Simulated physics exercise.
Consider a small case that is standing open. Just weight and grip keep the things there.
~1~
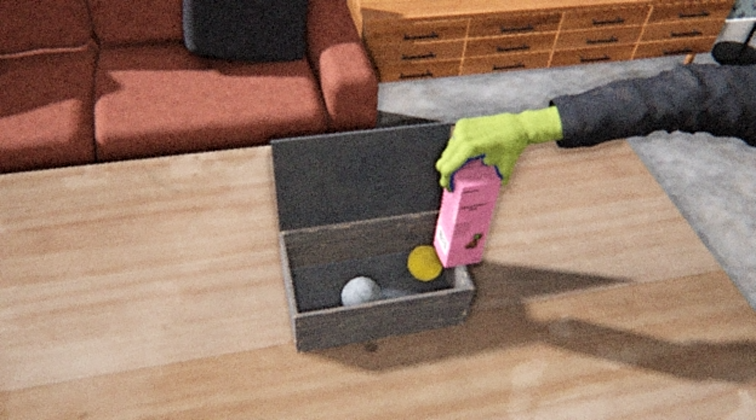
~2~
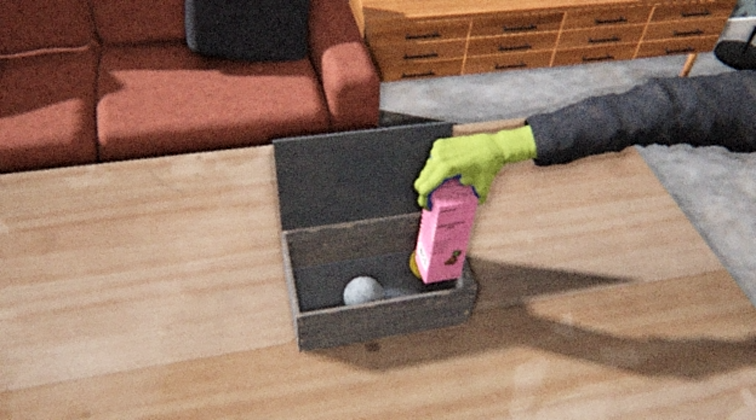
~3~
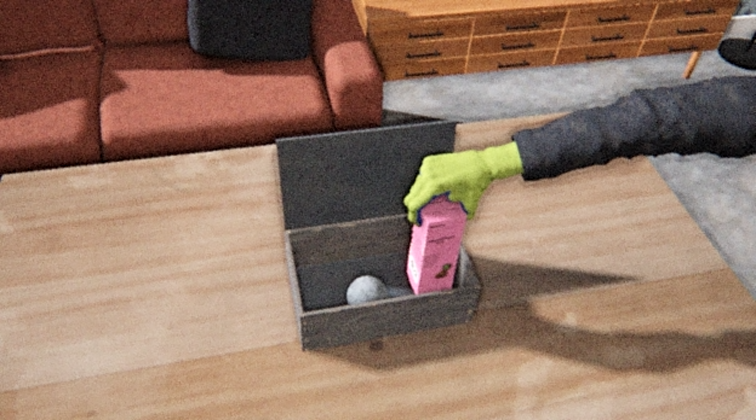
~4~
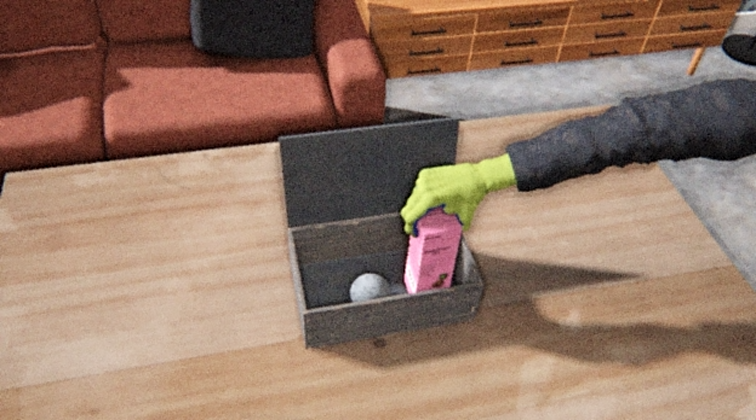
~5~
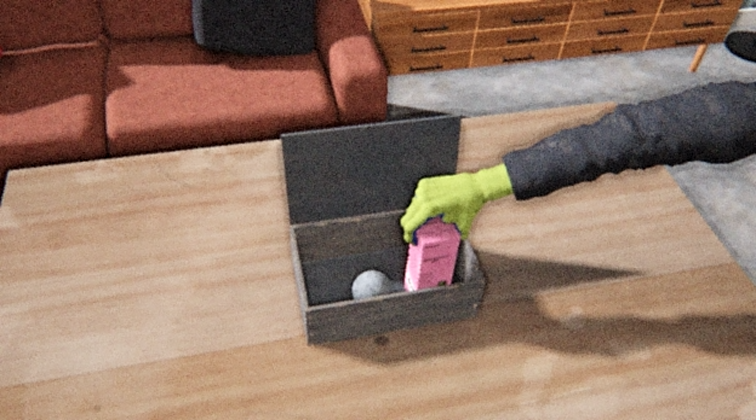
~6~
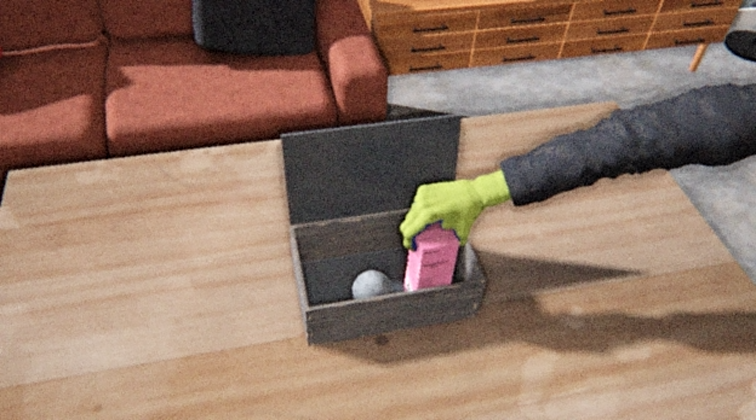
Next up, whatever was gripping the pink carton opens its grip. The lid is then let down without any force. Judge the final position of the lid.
I'd say the lid ends up open there.
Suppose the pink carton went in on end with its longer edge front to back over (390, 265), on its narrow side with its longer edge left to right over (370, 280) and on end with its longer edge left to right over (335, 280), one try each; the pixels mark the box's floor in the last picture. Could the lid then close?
With the first placement it remains raised; with the second it settles down; with the third it remains raised.
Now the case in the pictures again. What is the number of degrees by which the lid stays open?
Near 40°.
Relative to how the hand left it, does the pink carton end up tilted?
By the end it has kept its angle.
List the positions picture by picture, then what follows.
Still above its spot; pink carton (466, 215); yellow lemon (425, 263), in the first picture.
Still above its spot; pink carton (445, 232), in the second picture.
Still above its spot; pink carton (435, 246), in the third picture.
Still above its spot; pink carton (432, 256), in the fourth picture.
Still above its spot; pink carton (431, 264), in the fifth picture.
Put in, still held; pink carton (430, 269), in the sixth picture.
Then, 1.30 s after the last picture, lid 79° above the rim.
Then, 1.70 s after the last picture, lid 46° above the rim.
Then, 3.70 s after the last picture, lid 39° above the rim.
At rest, lid 40° above the rim; all 3 in place. Seen from the same camera at the end, pink carton near (429, 267).
